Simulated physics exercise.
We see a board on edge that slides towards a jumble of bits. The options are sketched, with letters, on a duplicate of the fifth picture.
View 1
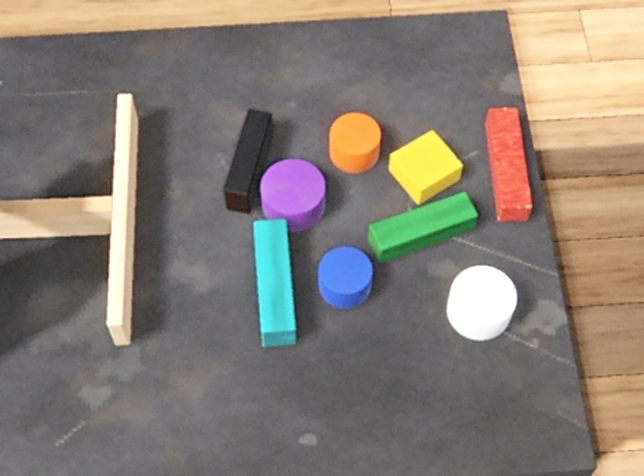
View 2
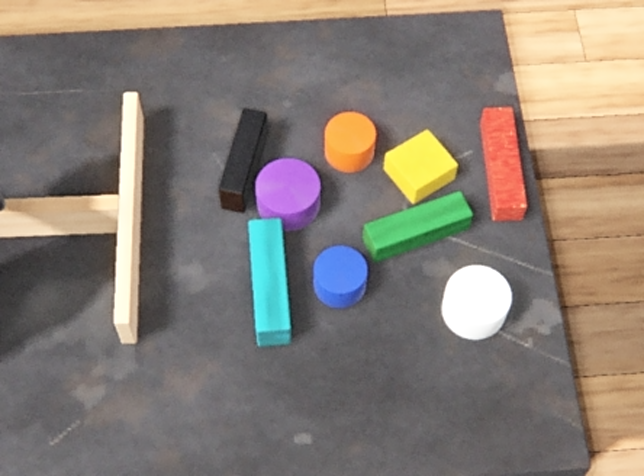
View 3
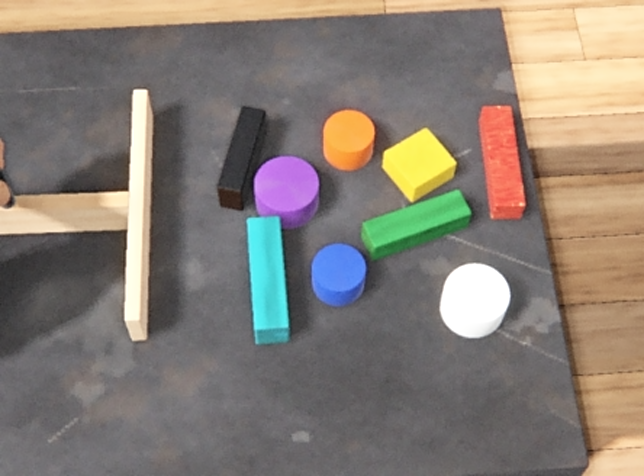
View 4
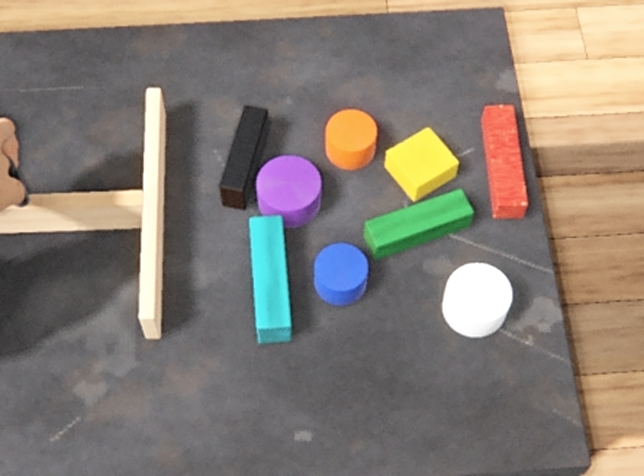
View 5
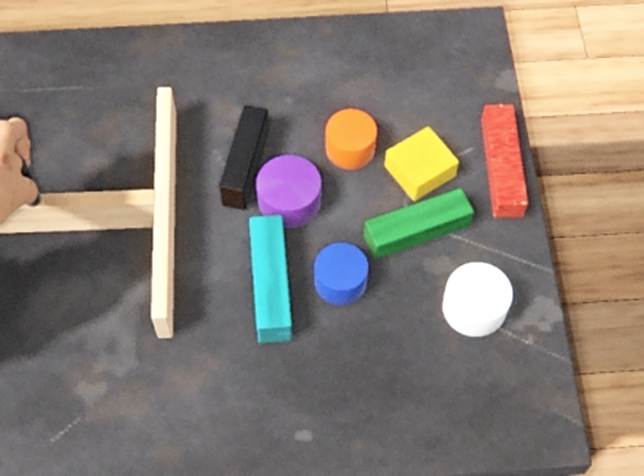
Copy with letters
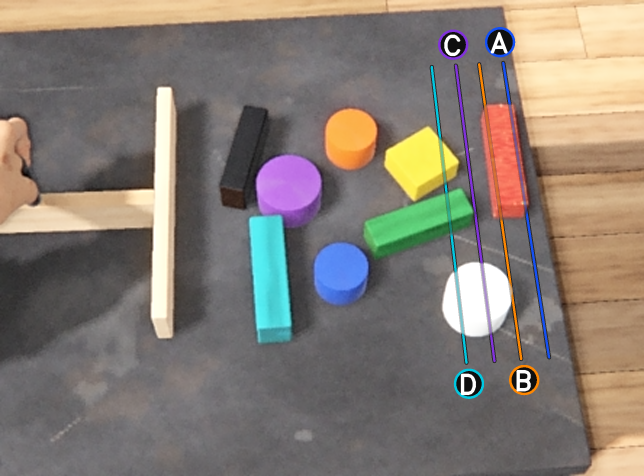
At first, a wooden board on edge, fixed to a handle, stands left of a jumble of colourful blocks and discs on a dark slab. The board slides a short way right as a hand comes into view at the left, gripping the handle, while a gap remains and the pieces stay in place.
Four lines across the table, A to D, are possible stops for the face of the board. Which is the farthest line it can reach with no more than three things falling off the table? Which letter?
As far as mark C.
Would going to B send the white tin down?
Yes.
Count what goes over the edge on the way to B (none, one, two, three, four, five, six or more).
Six or more.
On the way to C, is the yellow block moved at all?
By then, yes.
On the marked copy, A at (524, 199); B at (499, 201); C at (474, 202); D at (448, 204).
Taking C. A third of the way, board (277, 189); black stick (295, 154); turquoise stick (304, 277).
Two thirds of the way, board (389, 182); red bar (537, 155); yellow block (486, 151).
When it is over, board (474, 177); red bar over the edge; yellow block over the edge; three fallen.
As for the rest, A drops eight; B drops seven; D is within the limit but short.
